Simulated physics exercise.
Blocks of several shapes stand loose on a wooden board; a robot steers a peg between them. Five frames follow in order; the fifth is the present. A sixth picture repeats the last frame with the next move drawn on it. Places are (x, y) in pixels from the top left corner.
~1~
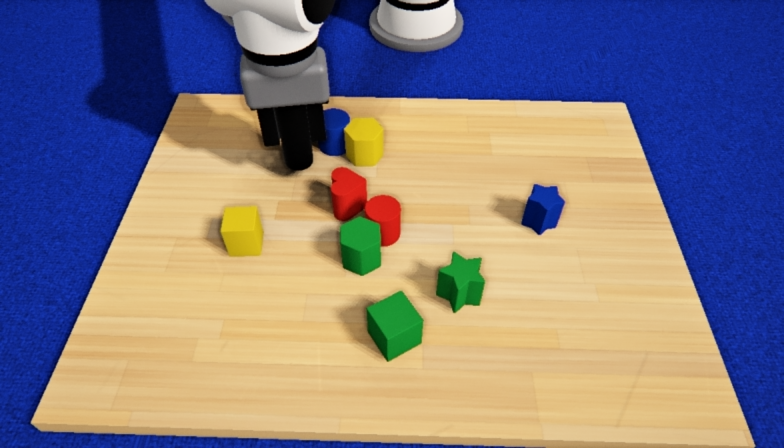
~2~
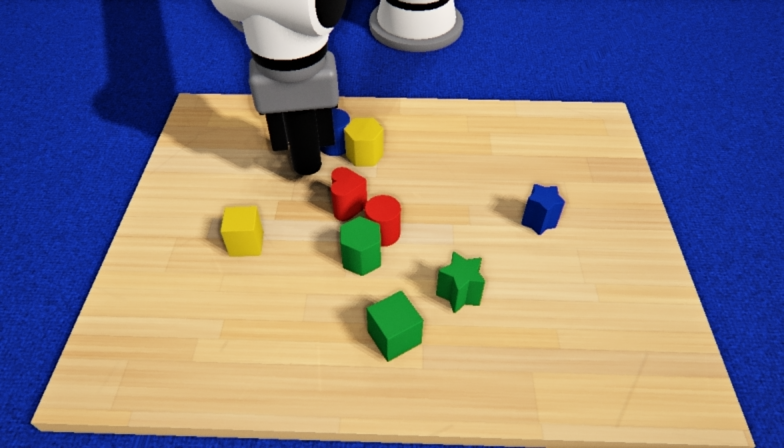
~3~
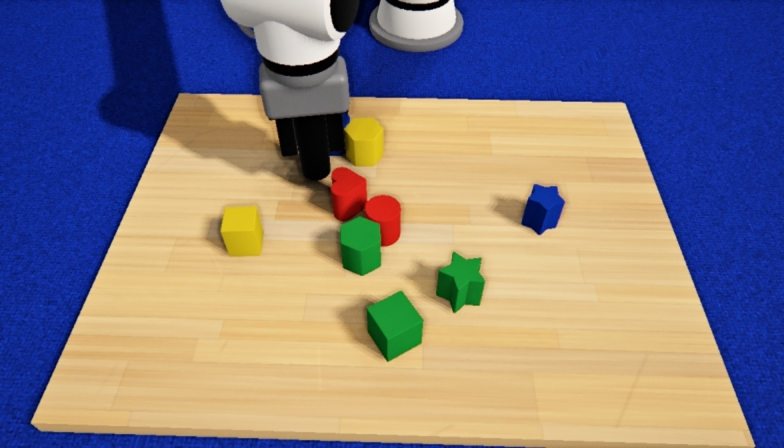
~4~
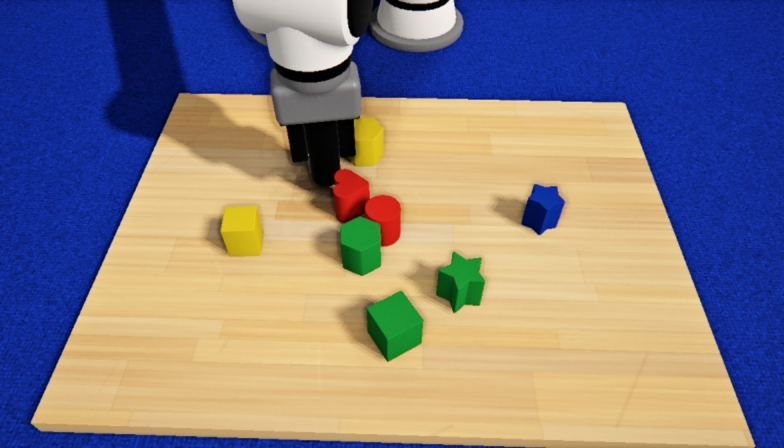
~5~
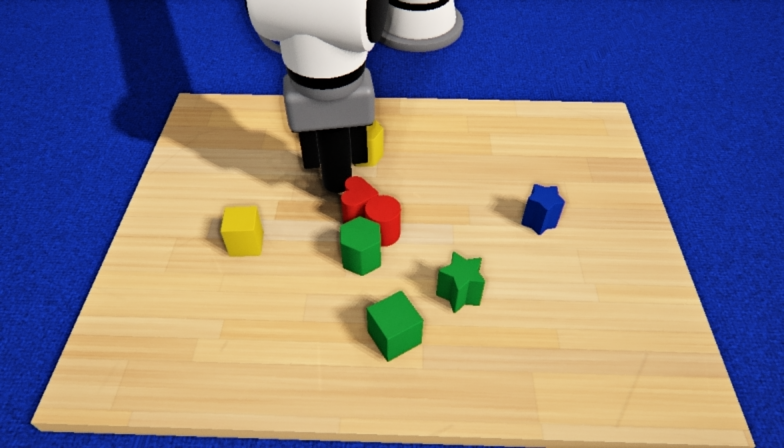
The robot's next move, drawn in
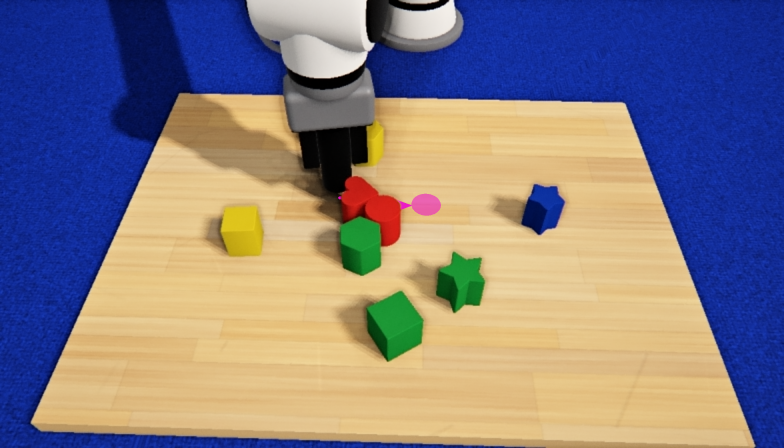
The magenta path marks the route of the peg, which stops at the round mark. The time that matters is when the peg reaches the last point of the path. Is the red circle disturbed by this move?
The answer is that it is displaced.
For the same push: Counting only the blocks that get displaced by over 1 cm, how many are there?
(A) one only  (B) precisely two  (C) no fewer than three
It's B.
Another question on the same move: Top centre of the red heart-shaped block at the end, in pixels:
The middle of its upper face will lie at (407, 201).
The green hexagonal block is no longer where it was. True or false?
This is false.
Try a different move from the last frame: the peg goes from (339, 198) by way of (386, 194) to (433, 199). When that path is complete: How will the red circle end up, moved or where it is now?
It does get moved.
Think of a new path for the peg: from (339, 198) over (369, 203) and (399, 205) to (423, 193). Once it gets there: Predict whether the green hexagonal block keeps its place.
It keeps its spot.
Path on the board, from (339, 198) by way of (382, 205) to (426, 205).
The first path, step by step. One third of the way, peg at (367, 189); red heart-shaped block at (382, 198), turned 20° clockwise; red circle at (398, 221).
Two thirds of the way, peg at (397, 192); red heart-shaped block at (401, 202), turned 65° clockwise; red circle at (401, 231).
At the end, peg at (427, 191); red heart-shaped block at (407, 201), turned 80° clockwise; green hexagonal block in place; yellow hexagonal block in place; red circle at (400, 231).
